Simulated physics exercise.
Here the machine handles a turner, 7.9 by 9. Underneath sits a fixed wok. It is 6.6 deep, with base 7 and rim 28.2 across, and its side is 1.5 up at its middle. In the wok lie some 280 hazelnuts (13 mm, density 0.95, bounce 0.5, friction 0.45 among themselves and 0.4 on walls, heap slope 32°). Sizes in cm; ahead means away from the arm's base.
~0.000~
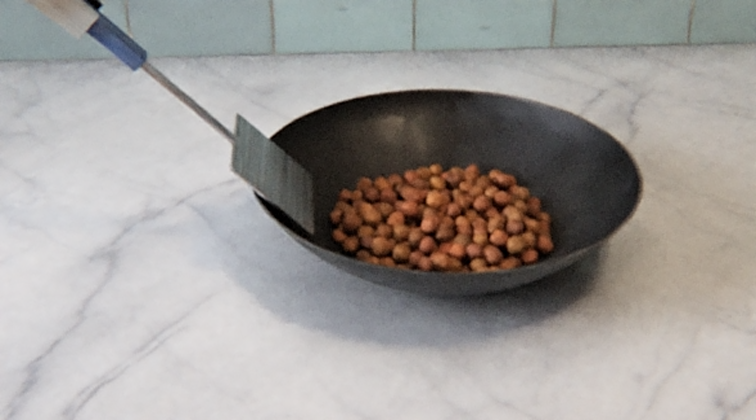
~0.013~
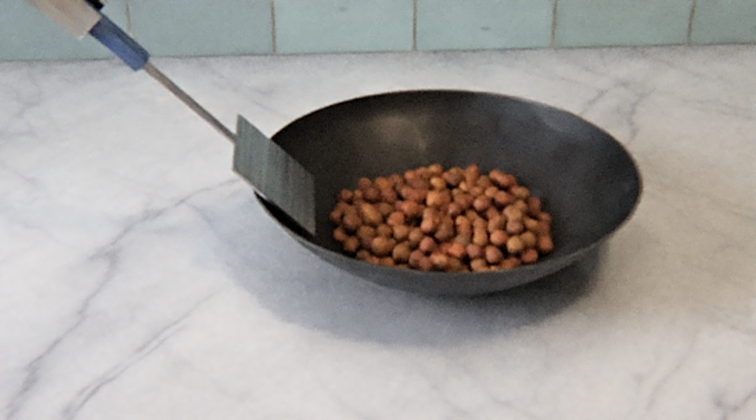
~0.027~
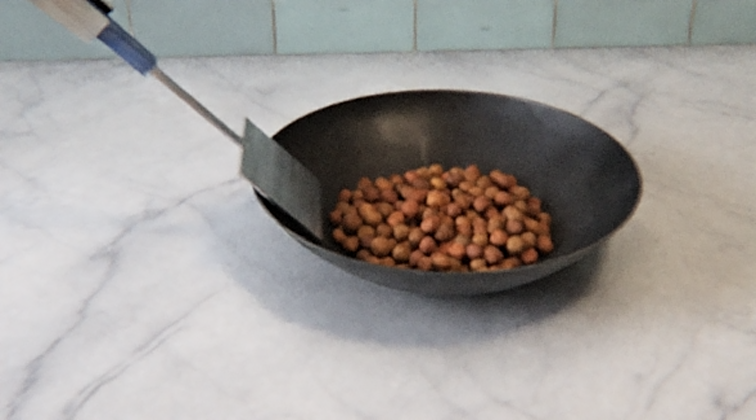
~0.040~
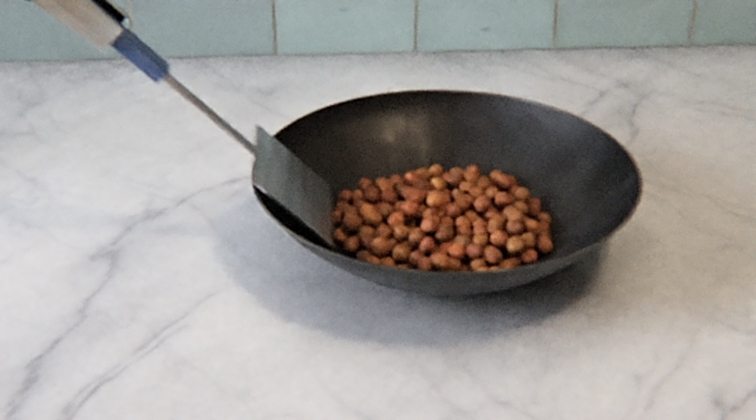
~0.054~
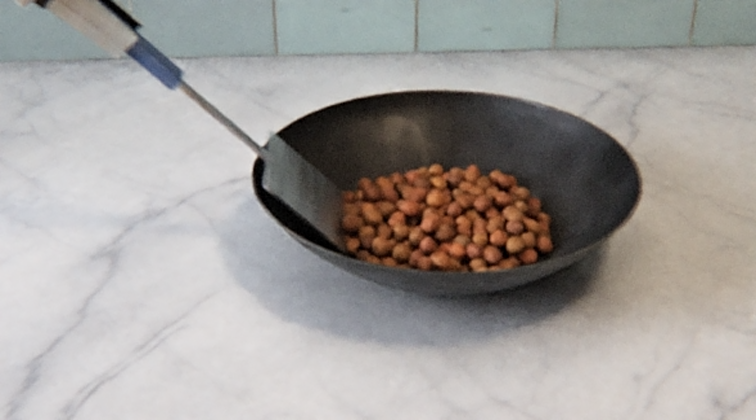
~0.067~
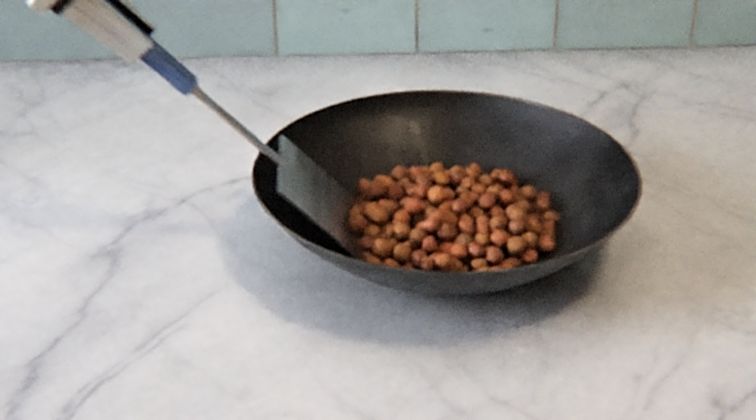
In a dark wok, a turner slides down rightward, slightly nudging the brown hazelnuts.
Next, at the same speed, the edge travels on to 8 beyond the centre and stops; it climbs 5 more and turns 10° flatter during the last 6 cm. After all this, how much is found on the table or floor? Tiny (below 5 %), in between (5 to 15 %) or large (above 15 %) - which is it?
In between, so 5 to 15 %.
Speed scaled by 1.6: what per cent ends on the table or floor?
Near 25 in a hundred.
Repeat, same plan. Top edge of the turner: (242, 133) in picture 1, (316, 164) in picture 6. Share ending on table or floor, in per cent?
It comes to something like 30 %, give or take.
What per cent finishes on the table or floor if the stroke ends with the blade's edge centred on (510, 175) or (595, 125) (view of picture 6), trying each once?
First try about 0 percent, second about 30 percent.
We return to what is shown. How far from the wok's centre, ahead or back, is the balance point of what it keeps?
About 4.0 cm ahead.
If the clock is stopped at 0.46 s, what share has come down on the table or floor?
4 per cent.
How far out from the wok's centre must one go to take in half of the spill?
That distance comes to about 30 cm.
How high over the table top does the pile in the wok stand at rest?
It reaches roughly 6.0 cm.
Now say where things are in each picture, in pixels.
In the first frame, turner top edge at (234, 140), sloping 46°; upper third of the load around (440, 213), from x 335 to 545, top at y 170; 278 in the wok.
In the second frame, turner top edge at (235, 140), sloping 46°; upper third of the load around (440, 213), from x 335 to 545, top at y 170.
In the third frame, turner top edge at (242, 144), sloping 46°; upper third of the load around (440, 213), from x 335 to 545, top at y 170.
In the fourth frame, turner top edge at (254, 151), sloping 46°; upper third of the load around (440, 213), from x 335 to 545, top at y 170.
In the fifth frame, turner top edge at (267, 157), sloping 46°; upper third of the load around (441, 212), from x 345 to 545, top at y 170.
In the sixth frame, turner top edge at (280, 163), sloping 46°; upper third of the load around (446, 208), from x 350 to 550, top at y 170; 278 in the wok.
By 0.15 s, sloping 46°, highest piece 6 above the table; 278 in the wok.
By 0.22 s, sloping 43°, highest piece 8 above the table; 278 in the wok.
By 0.46 s, sloping 36°, highest piece 8 above the table; 252 in the wok, 12 on the table or floor, 14 on the blade or in flight.
By 1.51 s, sloping 36°, highest piece 5 above the table; 252 in the wok, 26 on the table or floor.
Final count, 252 in the wok, 26 on the table or floor. That is 9 % on the table or floor.
